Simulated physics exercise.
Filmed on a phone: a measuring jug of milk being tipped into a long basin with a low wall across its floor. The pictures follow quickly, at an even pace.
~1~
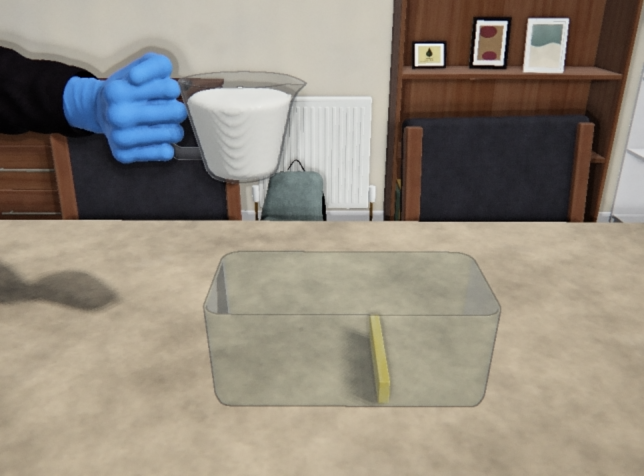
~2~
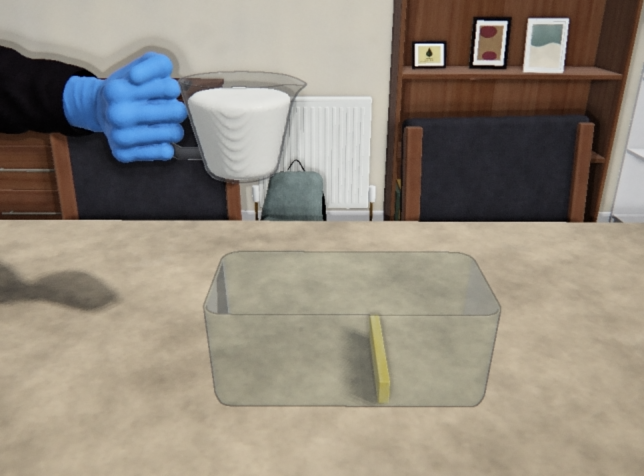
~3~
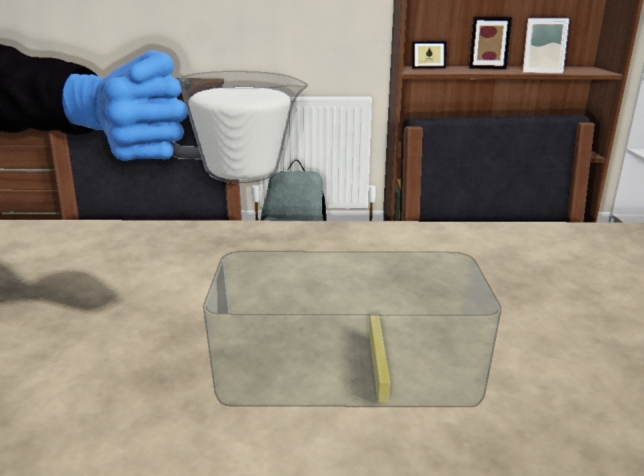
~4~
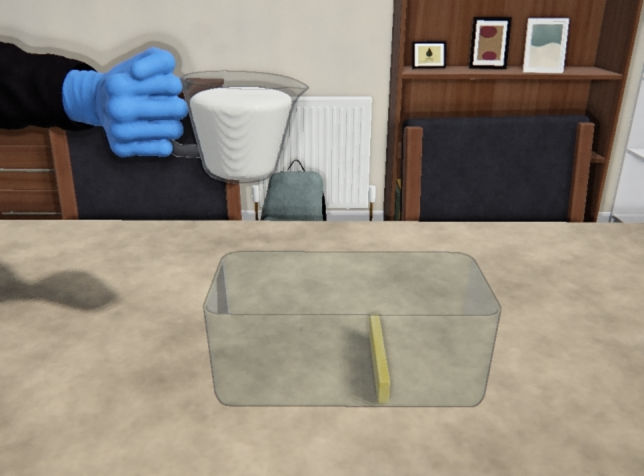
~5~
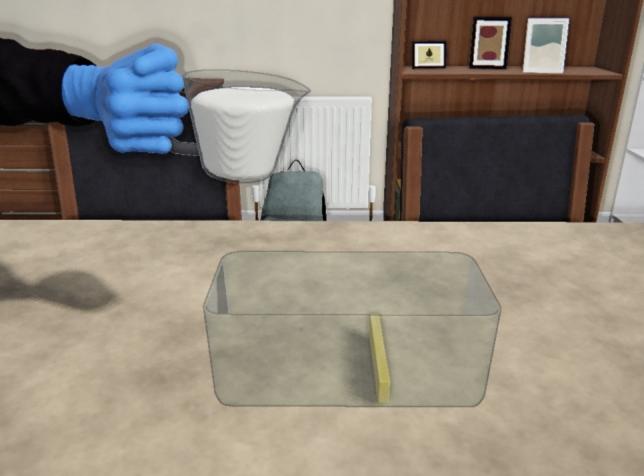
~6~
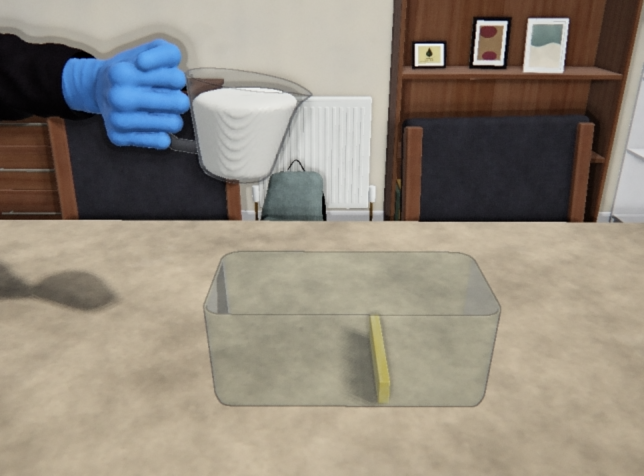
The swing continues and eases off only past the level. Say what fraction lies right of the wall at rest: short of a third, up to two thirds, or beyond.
It comes to between a third and two thirds.
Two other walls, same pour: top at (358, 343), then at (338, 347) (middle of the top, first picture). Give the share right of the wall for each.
Near 80 % and 90 %.
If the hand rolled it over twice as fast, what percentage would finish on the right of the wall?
Near 25 %.
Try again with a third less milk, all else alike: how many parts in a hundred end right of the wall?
It comes to 15 per cent or so.
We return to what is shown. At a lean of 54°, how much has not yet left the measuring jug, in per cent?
Near 75 %.
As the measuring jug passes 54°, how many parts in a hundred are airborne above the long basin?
Close to 20 per cent.
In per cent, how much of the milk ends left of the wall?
Close to 50 per cent.
A moment on, the measuring jug is tipped part way and 75 per cent is still to pour, 4 is left of the wall and 1 right of it.
Next, the measuring jug is tipped on its side and 19 per cent is still to pour, 23 is left of the wall and 38 right of it.
Then the measuring jug is tipped on its side and 0 per cent is still to pour, 52 is left of the wall and 45 right of it.
Later the measuring jug is tipped on its side and 0 per cent is still to pour, 52 is left of the wall and 46 right of it.
At rest 52 per cent lies left of the wall, 46 right of it and 2 outside.
